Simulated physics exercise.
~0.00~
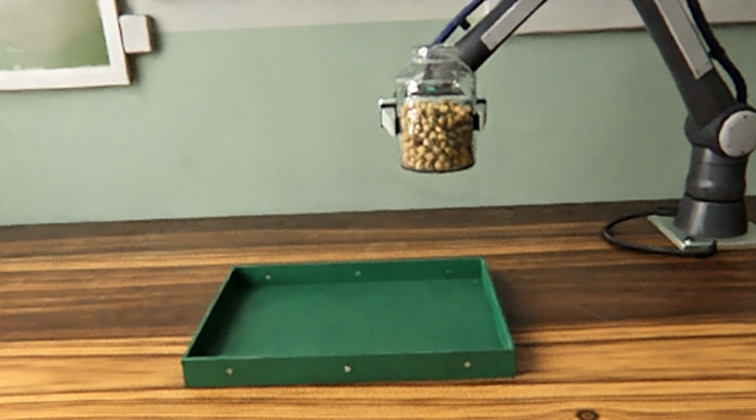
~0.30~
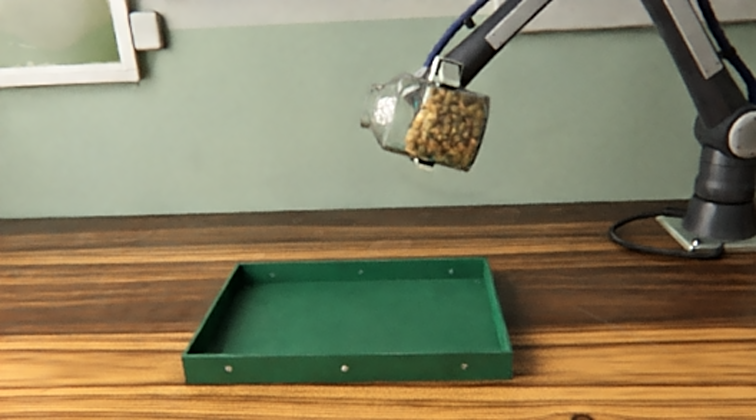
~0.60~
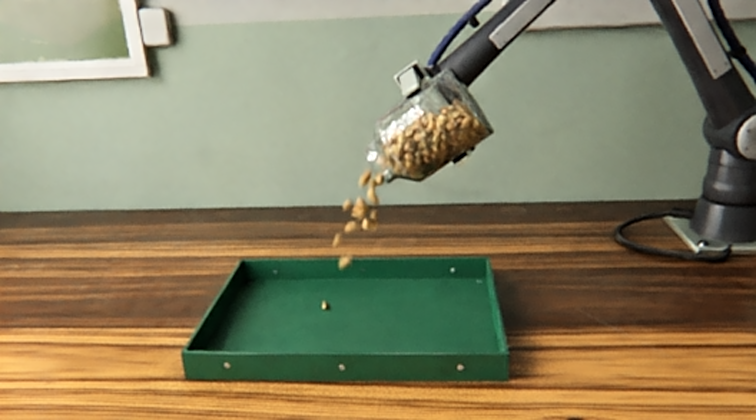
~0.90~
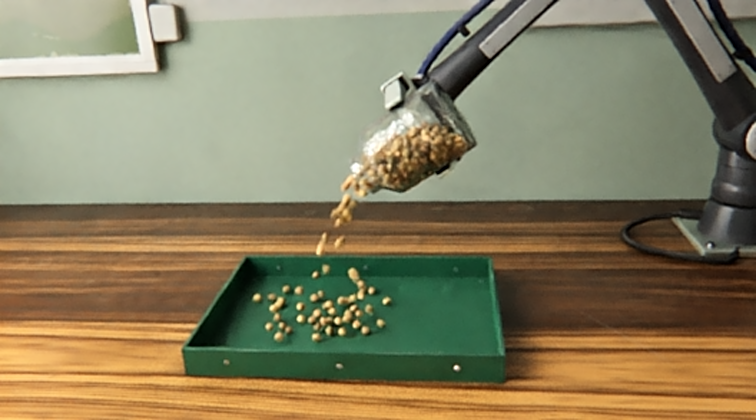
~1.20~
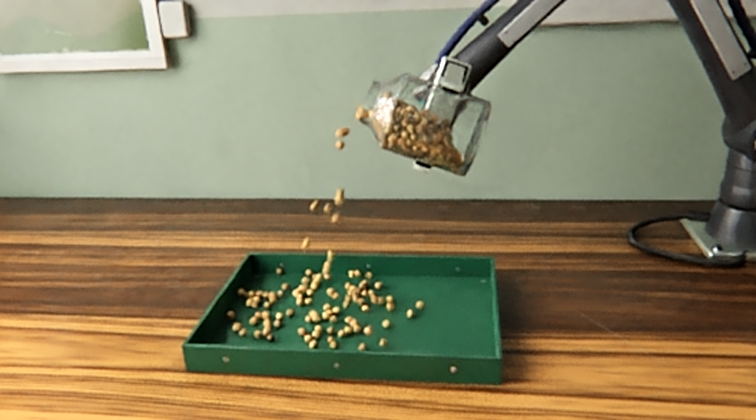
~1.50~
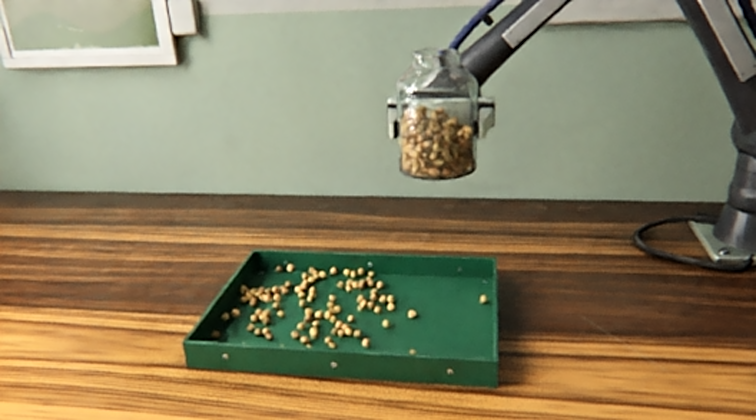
Robot arm tipping a glass jar of dried chickpeas, scattering some into a green tray, then turning it upright still partly full.
